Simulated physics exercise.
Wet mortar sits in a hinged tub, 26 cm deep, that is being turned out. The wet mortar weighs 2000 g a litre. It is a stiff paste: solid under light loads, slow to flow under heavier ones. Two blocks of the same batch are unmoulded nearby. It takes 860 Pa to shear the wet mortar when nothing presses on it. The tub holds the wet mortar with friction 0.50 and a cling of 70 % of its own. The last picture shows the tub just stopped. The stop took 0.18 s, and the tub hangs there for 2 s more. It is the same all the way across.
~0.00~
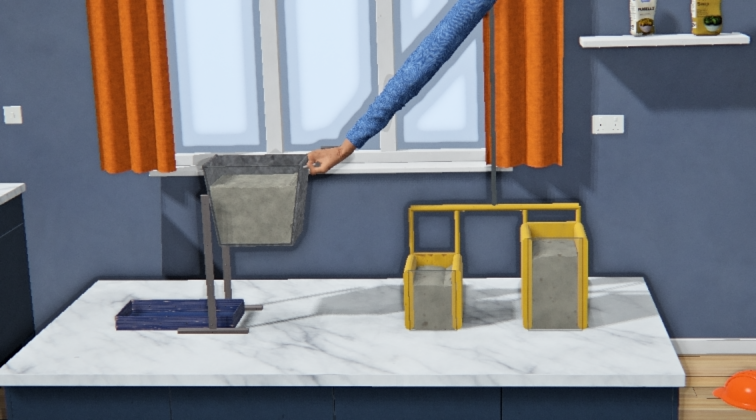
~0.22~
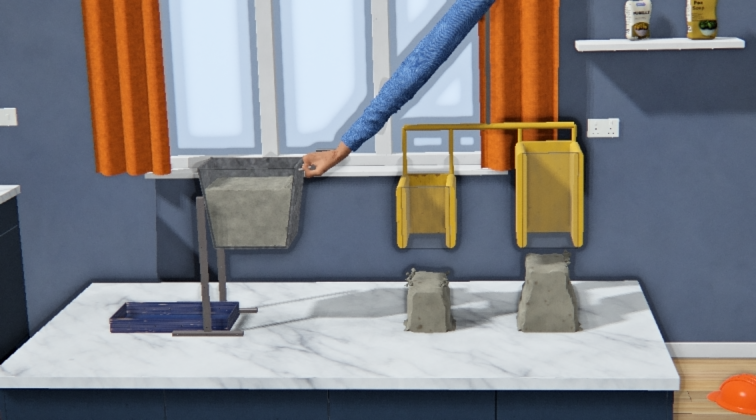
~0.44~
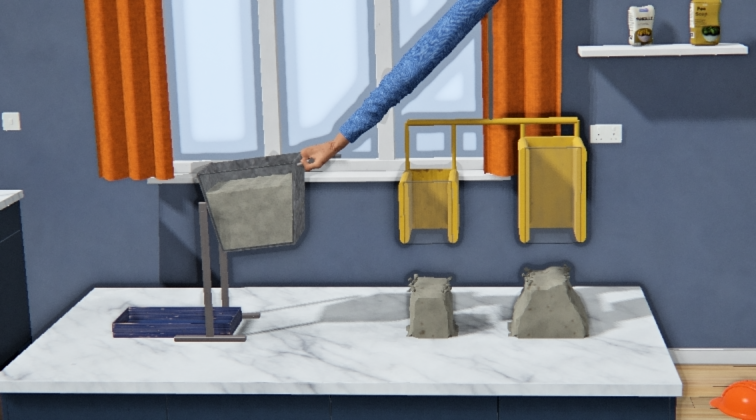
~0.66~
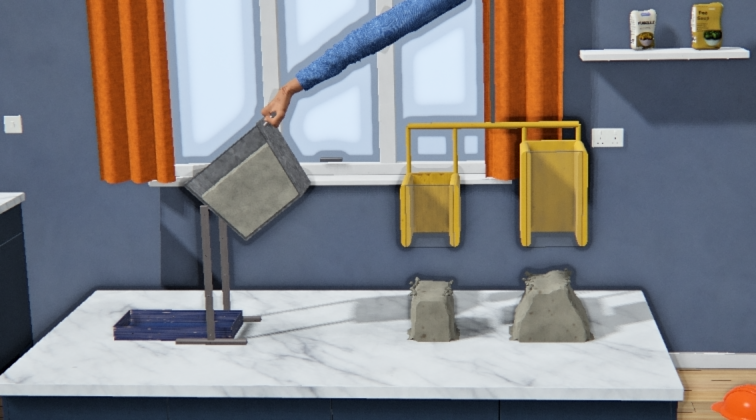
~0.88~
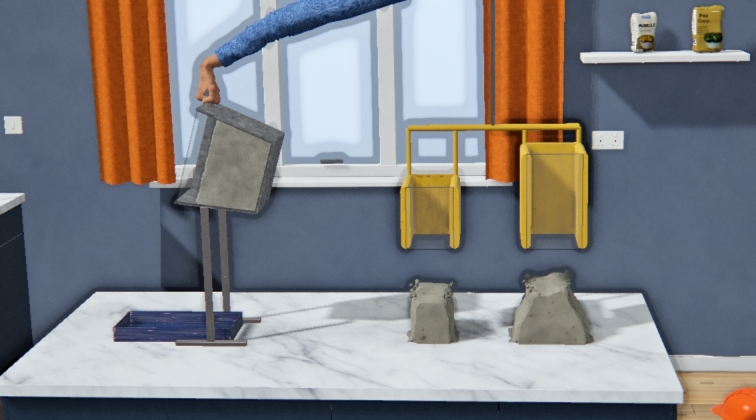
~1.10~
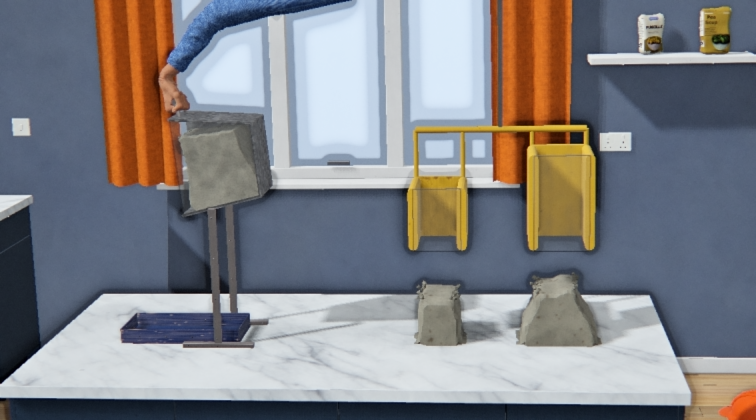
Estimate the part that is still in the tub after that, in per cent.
The part that is still in the tub after that is near 41 %.
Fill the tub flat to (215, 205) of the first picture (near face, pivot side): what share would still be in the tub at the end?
Then about 60 %.
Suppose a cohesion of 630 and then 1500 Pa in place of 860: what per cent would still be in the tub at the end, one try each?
In turn about 35 %, 40 %.
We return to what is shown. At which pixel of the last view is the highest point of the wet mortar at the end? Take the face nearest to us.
Around (227, 174).
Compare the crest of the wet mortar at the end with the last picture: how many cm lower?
Roughly 14 cm.
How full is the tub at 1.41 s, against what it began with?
About 50 %.
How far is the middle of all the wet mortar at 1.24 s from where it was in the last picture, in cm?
About 7 cm.
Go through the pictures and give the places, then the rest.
In the first picture, handle-side rim at (299, 165), tilt 0 degrees; highest point of the wet mortar at (226, 186); test blocks 17 cm, 26 cm high (left to right).
In the second picture, handle-side rim at (294, 168), tilt 0 degrees; highest point of the wet mortar at (221, 189); test blocks 16 cm, 23 cm high (left to right).
In the third picture, handle-side rim at (292, 162), tilt 6 degrees; highest point of the wet mortar at (284, 185); test blocks 16 cm, 19 cm high (left to right).
In the fourth picture, handle-side rim at (256, 125), tilt 38 degrees; highest point of the wet mortar at (264, 147); test blocks 16 cm, 19 cm high (left to right).
In the fifth picture, handle-side rim at (196, 111), tilt 74 degrees; highest point of the wet mortar at (221, 123); test blocks 16 cm, 19 cm high (left to right).
In the sixth picture, handle-side rim at (169, 121), tilt 95 degrees; highest point of the wet mortar at (230, 131); test blocks 16 cm, 19 cm high (left to right).
By 1.24 s, the tub is at 95 degrees and holds 82 %.
By 1.41 s, the tub is at 95 degrees and holds 49 %.
By 1.58 s, the tub is at 95 degrees and holds 41 %.
By 1.75 s, the tub is at 95 degrees and holds 41 %.
By 3.10 s, at the end, the tub is at 95 degrees and holds 41 %.
